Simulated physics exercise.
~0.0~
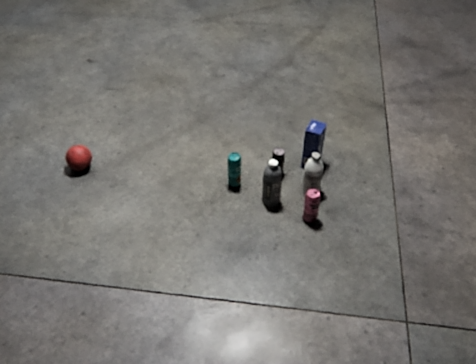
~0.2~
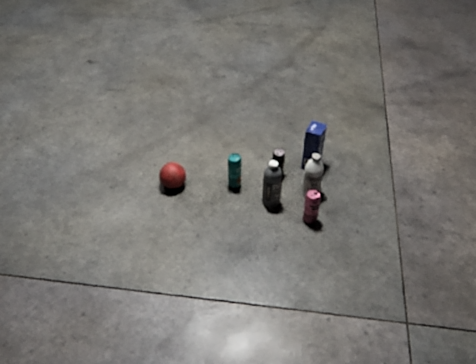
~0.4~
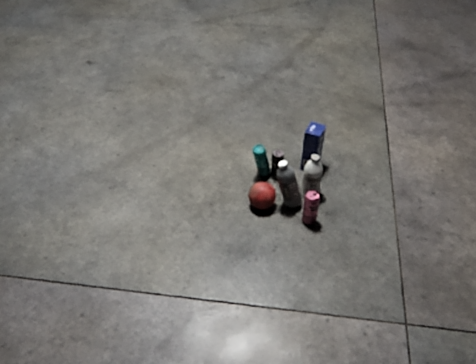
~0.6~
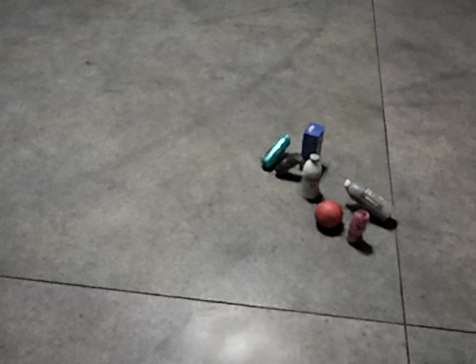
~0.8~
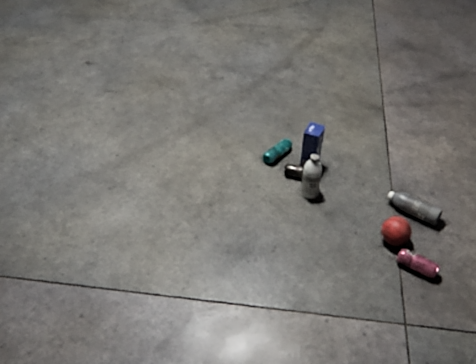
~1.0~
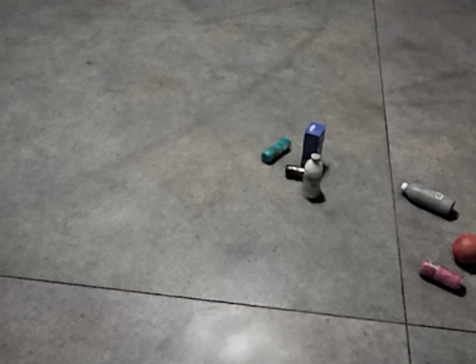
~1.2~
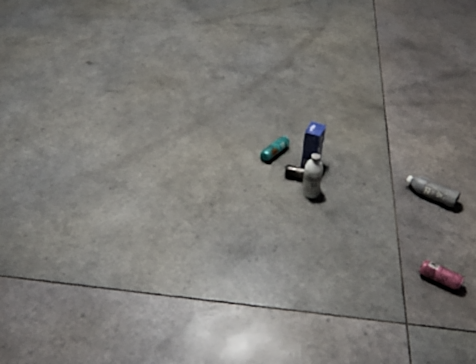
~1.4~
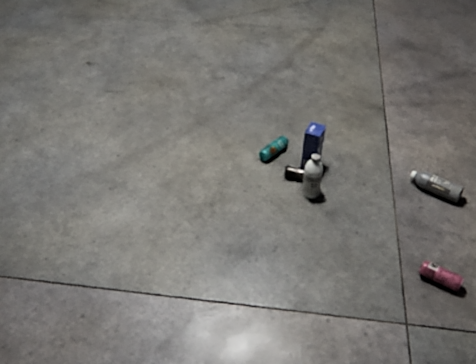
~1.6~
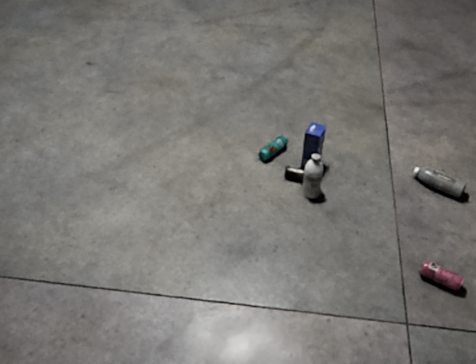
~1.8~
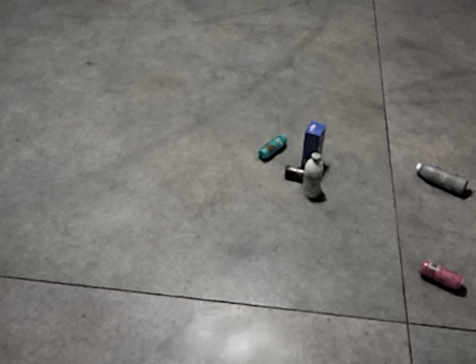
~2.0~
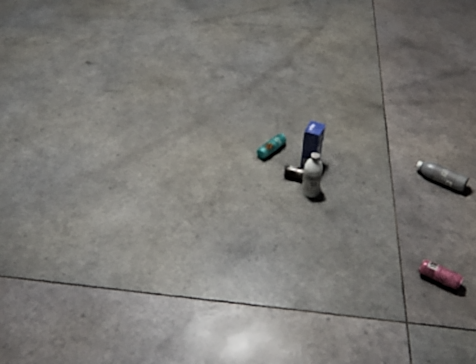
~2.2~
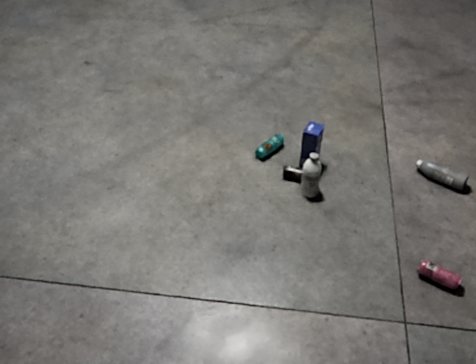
A blue carton stood among bottles and cans on a grey floor as a red ball rolled in from the left, struck the group and rolled out of view, leaving four items on their sides while the carton and white bottle stayed upright.
